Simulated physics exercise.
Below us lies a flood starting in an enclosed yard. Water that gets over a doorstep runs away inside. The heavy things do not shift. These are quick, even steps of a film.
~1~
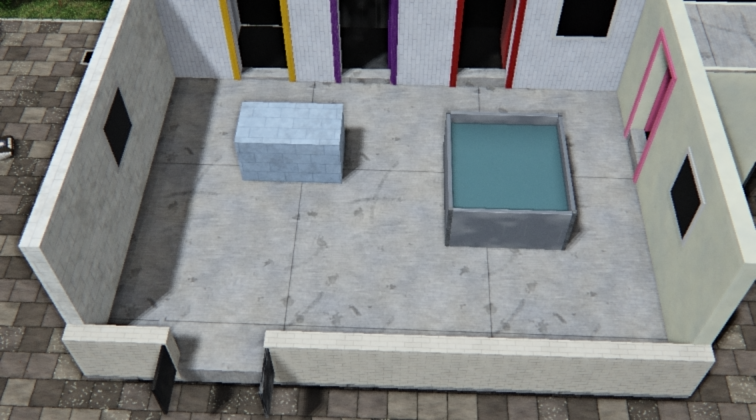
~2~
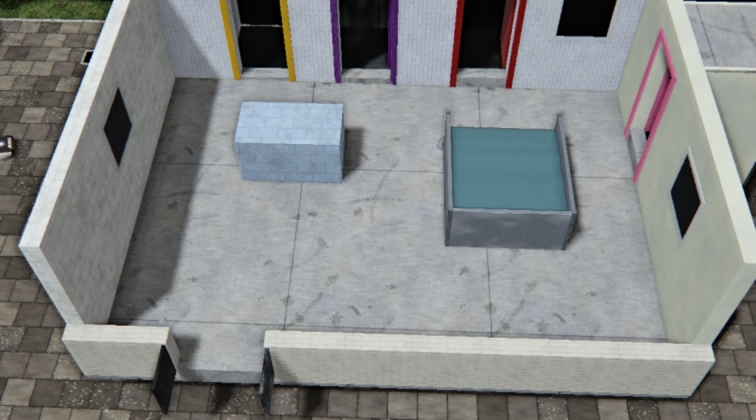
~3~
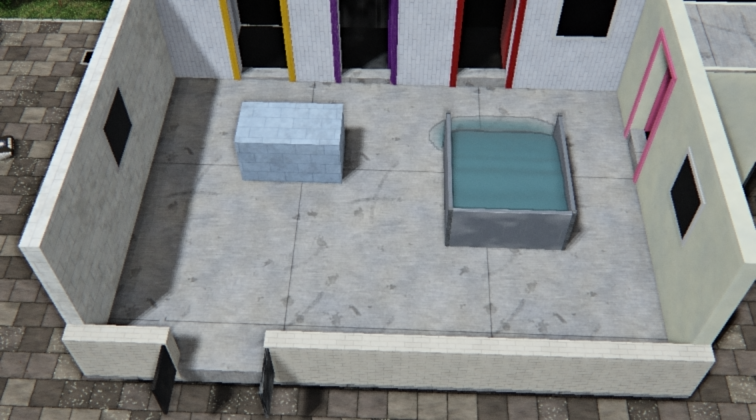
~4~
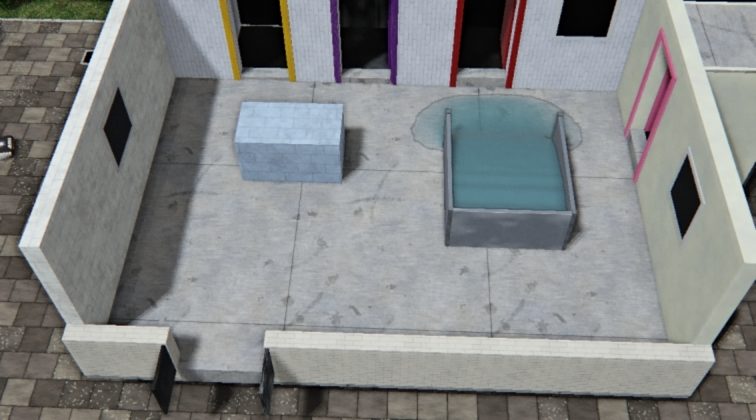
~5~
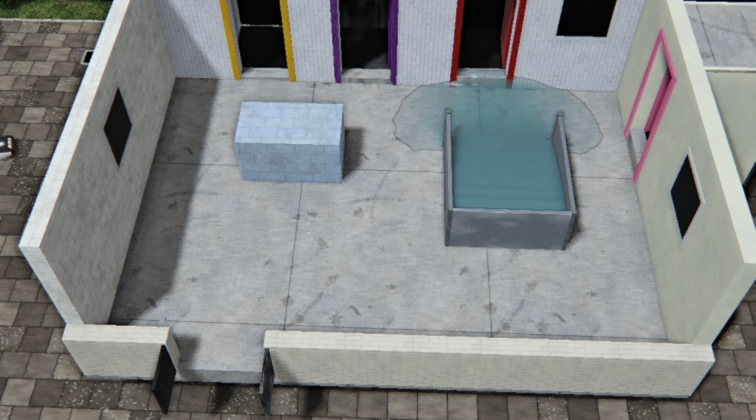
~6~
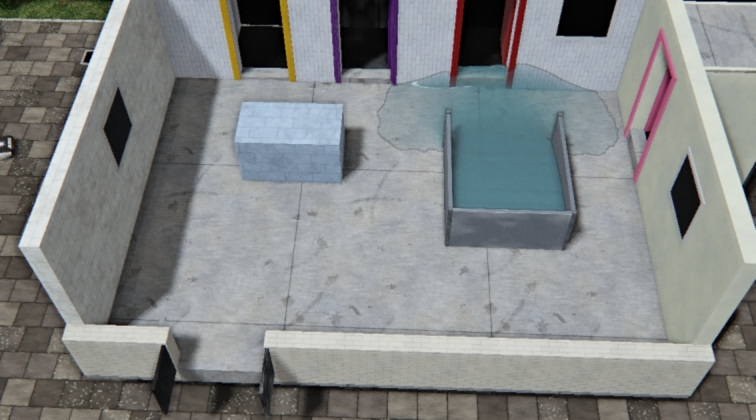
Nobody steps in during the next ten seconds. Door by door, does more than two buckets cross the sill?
In the end: The pink door holds within the limit; the yellow door holds within the limit; the red door floods; the purple door holds within the limit.
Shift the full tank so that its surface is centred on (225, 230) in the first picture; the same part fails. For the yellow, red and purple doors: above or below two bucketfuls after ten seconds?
My reading: The yellow door takes more; the red door stays under; the purple door lets less in.
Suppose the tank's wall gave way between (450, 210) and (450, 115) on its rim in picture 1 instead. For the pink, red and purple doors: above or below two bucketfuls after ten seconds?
Pink door stays under, red door holds, purple door goes over.
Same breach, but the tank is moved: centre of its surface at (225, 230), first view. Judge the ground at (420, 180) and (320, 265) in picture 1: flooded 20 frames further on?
As listed: Flooded, dry.
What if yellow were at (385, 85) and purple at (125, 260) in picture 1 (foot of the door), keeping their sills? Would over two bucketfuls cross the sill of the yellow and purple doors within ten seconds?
My reading: Yellow is over; purple keeps below it.
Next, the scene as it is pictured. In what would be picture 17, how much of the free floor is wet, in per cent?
I make it 30 per cent.
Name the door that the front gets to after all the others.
I say the yellow door.
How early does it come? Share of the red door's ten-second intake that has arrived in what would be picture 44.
Roughly 100 per cent.
A moment on, water covers 15 % of the floor; the pink door wet at the sill, nothing in, the yellow door not reached, the red door far over two buckets in, the purple door wet at the sill, nothing in.
Next, water covers 30 % of the floor; the pink door wet at the sill, nothing in, the yellow door wet at the sill, nothing in, the red door far over two buckets in, the purple door wet at the sill, nothing in.
Then, water covers 50 % of the floor; the pink door wet at the sill, nothing in, the yellow door wet at the sill, nothing in, the red door far over two buckets in, the purple door under two buckets in.
Later, water covers 85 % of the floor; the pink door wet at the sill, nothing in, the yellow door under two buckets in, the red door far over two buckets in, the purple door under two buckets in.
In the end, water covers 95 % of the floor; the pink door wet at the sill, nothing in, the yellow door under two buckets in, the red door far over two buckets in, the purple door under two buckets in.
